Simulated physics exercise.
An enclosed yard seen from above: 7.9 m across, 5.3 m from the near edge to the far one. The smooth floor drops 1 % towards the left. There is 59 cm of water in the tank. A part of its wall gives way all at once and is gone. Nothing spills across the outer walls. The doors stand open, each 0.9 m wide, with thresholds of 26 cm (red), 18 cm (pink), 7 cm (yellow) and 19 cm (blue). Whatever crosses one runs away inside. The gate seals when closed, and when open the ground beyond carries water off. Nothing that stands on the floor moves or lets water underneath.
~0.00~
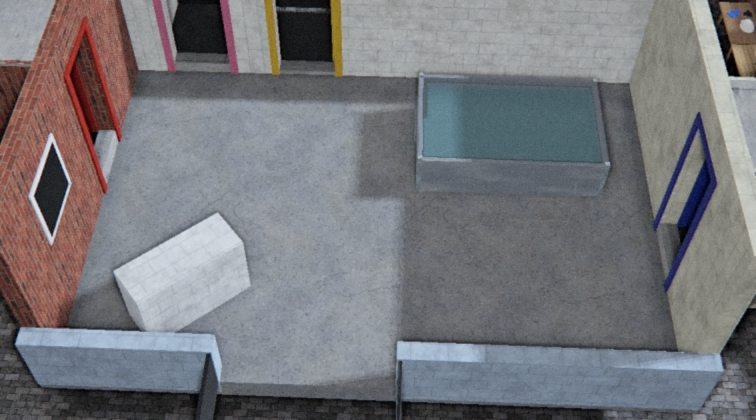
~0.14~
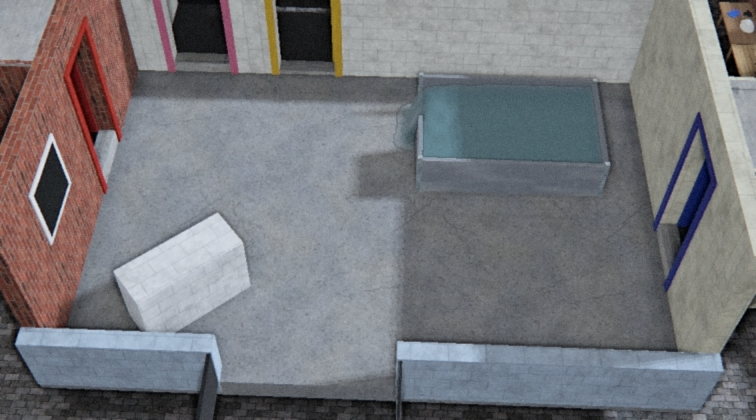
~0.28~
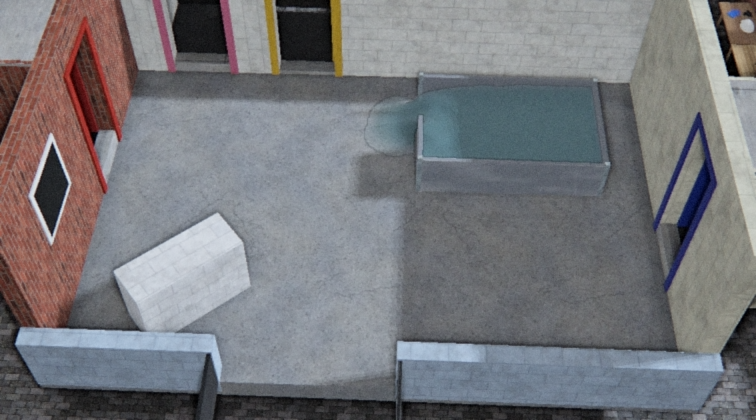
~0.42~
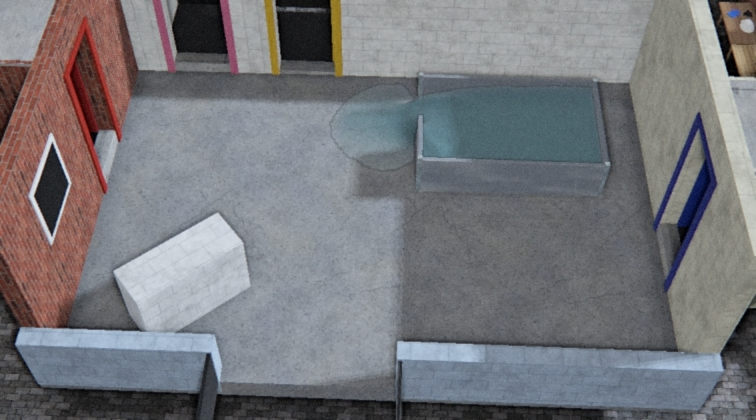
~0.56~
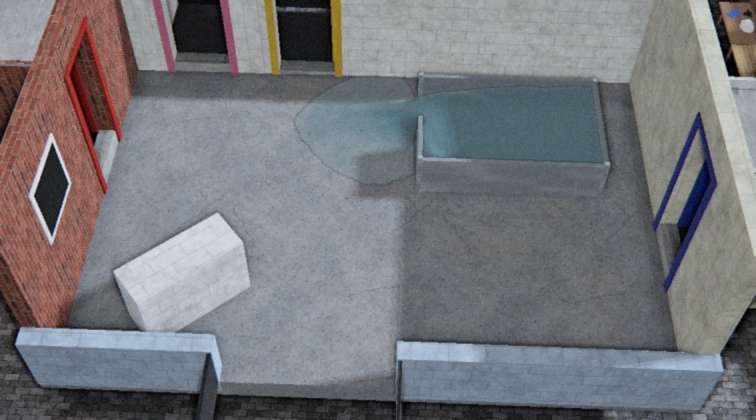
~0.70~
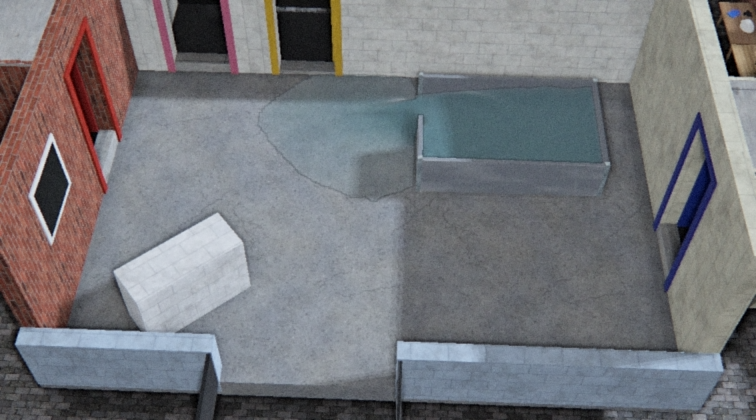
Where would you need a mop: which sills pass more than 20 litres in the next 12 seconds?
Door by door: At the red door it stays under the limit; at the pink door it stays under the limit; at the yellow door it passes the limit; at the blue door it does not reach the limit.
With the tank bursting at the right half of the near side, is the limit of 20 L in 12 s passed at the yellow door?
Against that limit: Yellow below.
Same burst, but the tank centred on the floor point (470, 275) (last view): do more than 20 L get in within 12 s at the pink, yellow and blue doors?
Then: Pink below, yellow under, blue not over.
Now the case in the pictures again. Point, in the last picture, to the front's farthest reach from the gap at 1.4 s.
Around (157, 89).
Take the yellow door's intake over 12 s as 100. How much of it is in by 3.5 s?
Some 70 per cent by then.
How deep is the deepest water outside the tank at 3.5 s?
Roughly 29 cm.
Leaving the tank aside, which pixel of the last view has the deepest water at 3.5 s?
At about (144, 97).
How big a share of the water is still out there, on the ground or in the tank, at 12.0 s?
Some 96 per cent remains.
After 1.4 s water covers 25 % of the floor and is deepest (32 cm) near (405, 121); red door not reached, pink door 6 cm at the sill, 0 L in, yellow door 14 cm at the sill, 3 L in, blue door not reached.
After 2.2 s water covers 35 % of the floor and is deepest (33 cm) near (137, 80); red door 16 cm at the sill, 0 L in, pink door 9 cm at the sill, 0 L in, yellow door 14 cm at the sill, 21 L in, blue door not reached.
After 3.5 s water covers 40 % of the floor and is deepest (29 cm) near (144, 97); red door 17 cm at the sill, 0 L in, pink door 14 cm at the sill, 0 L in, yellow door 10 cm at the sill, 46 L in, blue door not reached.
After 7.0 s water covers 60 % of the floor and is deepest (24 cm) near (79, 288); red door 13 cm at the sill, 0 L in, pink door 14 cm at the sill, 4 L in, yellow door 7 cm at the sill, 61 L in, blue door not reached.
After 12.0 s water covers 90 % of the floor and is deepest (14 cm) near (191, 90); red door 11 cm at the sill, 0 L in, pink door 13 cm at the sill, 4 L in, yellow door 9 cm at the sill, 64 L in, blue door 2 cm at the sill, 0 L in.
